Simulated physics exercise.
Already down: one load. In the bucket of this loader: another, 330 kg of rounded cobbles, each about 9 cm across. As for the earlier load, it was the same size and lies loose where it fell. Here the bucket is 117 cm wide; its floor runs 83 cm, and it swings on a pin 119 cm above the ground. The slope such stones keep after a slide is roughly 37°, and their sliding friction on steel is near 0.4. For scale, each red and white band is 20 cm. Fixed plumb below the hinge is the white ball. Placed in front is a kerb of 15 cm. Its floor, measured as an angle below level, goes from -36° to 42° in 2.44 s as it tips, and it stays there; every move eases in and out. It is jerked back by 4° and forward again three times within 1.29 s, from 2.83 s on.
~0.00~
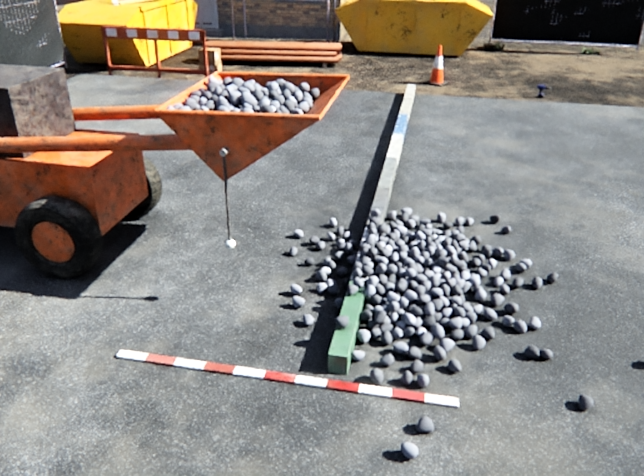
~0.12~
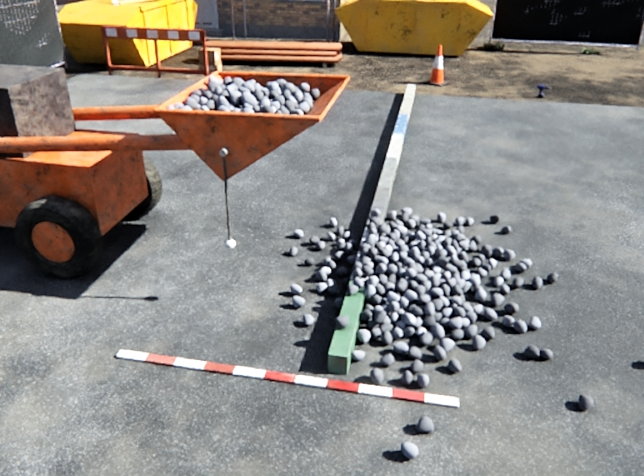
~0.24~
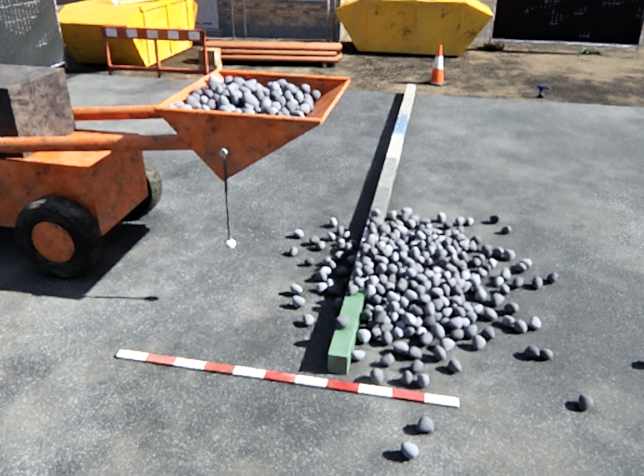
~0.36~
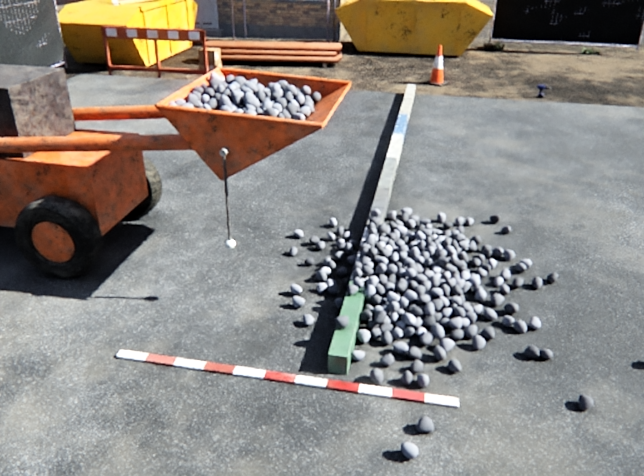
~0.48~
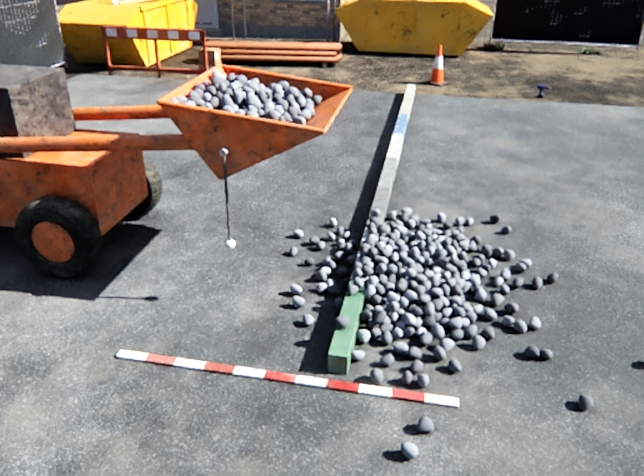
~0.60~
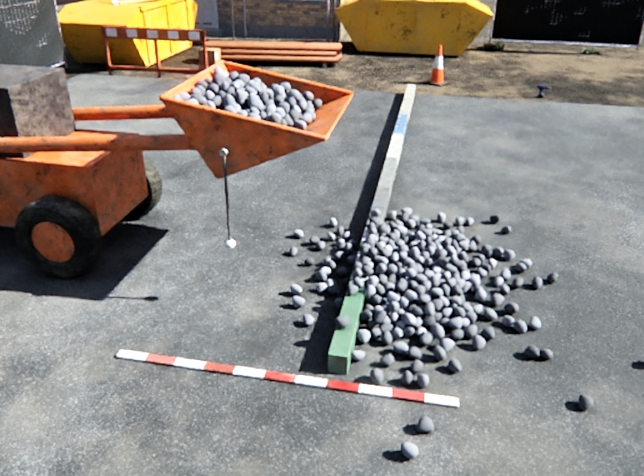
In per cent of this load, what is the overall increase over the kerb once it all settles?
18 out of 100, about.
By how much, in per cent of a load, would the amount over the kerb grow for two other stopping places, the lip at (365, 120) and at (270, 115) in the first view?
First place: Roughly 70 %; second place: Roughly 0 %.
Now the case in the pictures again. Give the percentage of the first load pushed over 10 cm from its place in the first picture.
Roughly 5 % of them.
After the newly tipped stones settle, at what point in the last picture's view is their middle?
Centre at roughly (338, 259).
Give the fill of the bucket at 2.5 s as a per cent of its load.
It still holds about 0 per cent.
After 1.8 s the floor is at 30°; in per cent of one load, 87 in the bucket, 25 on this side of the kerb, 88 over the kerb; the foremost stones are at (554, 311).
After 2.5 s the floor is at 42°; in per cent of one load, 1 in the bucket, 98 on this side of the kerb, 100 over the kerb; the foremost stones are at (554, 311).
After 4.6 s the floor is at 42°; in per cent of one load, 0 in the bucket, 94 on this side of the kerb, 106 over the kerb; the foremost stones are at (554, 311).
After 7.2 s the floor is at 42°; in per cent of one load, 0 in the bucket, 94 on this side of the kerb, 106 over the kerb; the foremost stones are at (554, 311). Net gain over the kerb, 18.
